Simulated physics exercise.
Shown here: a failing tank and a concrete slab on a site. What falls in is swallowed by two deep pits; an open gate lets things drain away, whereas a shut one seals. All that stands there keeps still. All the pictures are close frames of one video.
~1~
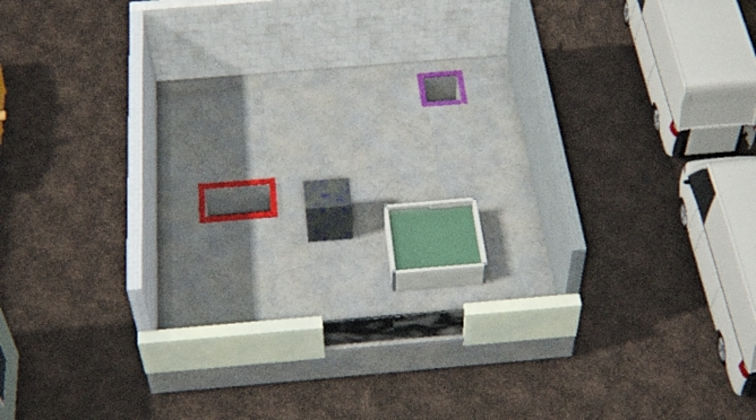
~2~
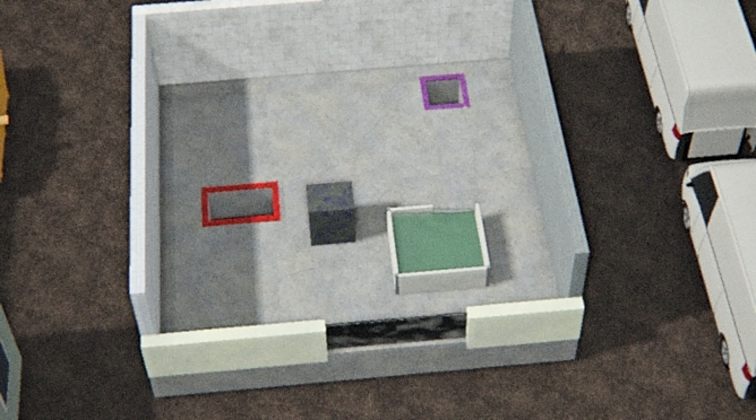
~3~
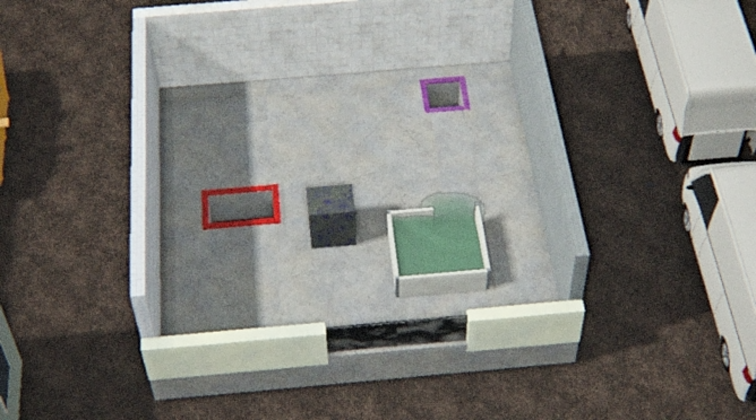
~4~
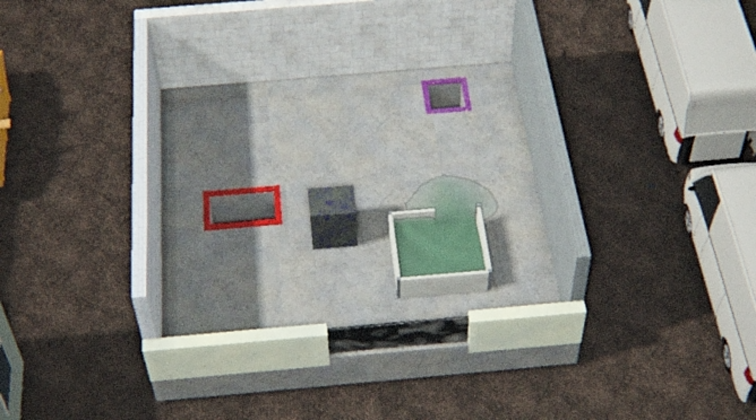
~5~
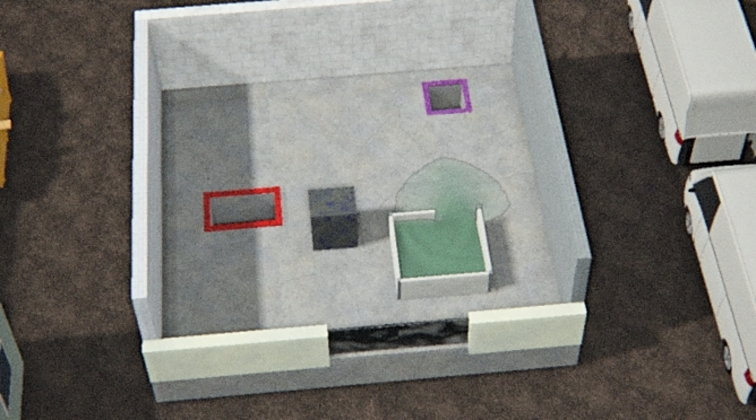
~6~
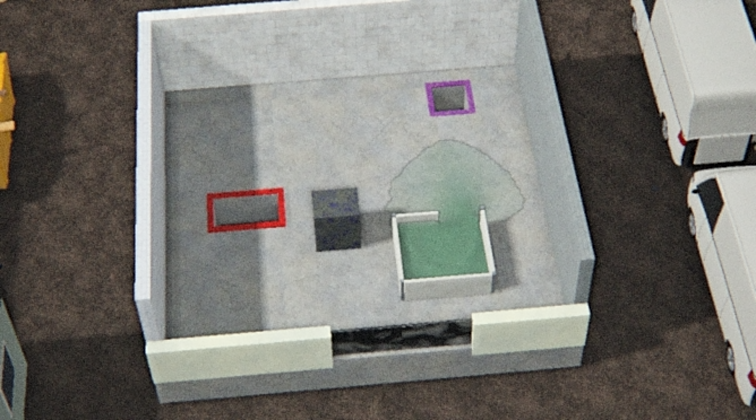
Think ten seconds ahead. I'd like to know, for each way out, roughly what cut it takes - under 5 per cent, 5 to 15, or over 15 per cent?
The gate takes under 5 per cent. The purple pit takes over 15 per cent. The red pit takes under 5 per cent.
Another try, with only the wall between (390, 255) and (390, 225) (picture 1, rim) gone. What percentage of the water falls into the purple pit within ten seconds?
The purple pit gets 0 per cent.
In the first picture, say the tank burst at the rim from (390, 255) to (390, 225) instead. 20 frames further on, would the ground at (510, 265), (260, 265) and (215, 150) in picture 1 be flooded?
Note, points one to three: Unreached / reached and soaked / unreached.
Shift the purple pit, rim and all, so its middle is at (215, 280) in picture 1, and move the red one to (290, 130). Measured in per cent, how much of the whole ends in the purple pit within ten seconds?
Purple: About 0 %.
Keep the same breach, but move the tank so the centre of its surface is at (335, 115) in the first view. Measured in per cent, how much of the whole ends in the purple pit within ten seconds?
Purple: 25 %.
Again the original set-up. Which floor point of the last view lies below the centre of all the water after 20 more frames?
At about (446, 177).
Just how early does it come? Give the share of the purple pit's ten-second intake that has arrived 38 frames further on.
Some 65 in a hundred.
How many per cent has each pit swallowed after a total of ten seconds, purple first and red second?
About 38 percent for the first and about 0 percent for the second.
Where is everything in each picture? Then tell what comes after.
The first frame shows still water in the open tank at (435, 237).
In the second frame, water pours out on the open tank's far side and has run to a hidden place.
In the third frame, the front is at (433, 198), out from the gap on the open tank's far side.
In the fourth frame, water pours out on the open tank's far side and has run to (441, 180).
In the fifth frame, the front is at (447, 161), out from the gap on the open tank's far side.
In the sixth frame, the front is at (451, 144), out from the gap on the open tank's far side.
A moment on, water covers 20 % of the floor; the gate 0 %, the purple pit 1 %, the red pit 0 %.
Next, water covers 25 % of the floor; the gate 0 %, the purple pit 5 %, the red pit 0 %.
Then, water covers 30 % of the floor; the gate 0 %, the purple pit 10 %, the red pit 0 %.
Later, water covers 35 % of the floor; the gate 0 %, the purple pit 24 %, the red pit 0 %.
In the end, water covers 55 % of the floor; the gate 0 %, the purple pit 37 %, the red pit 0 %.
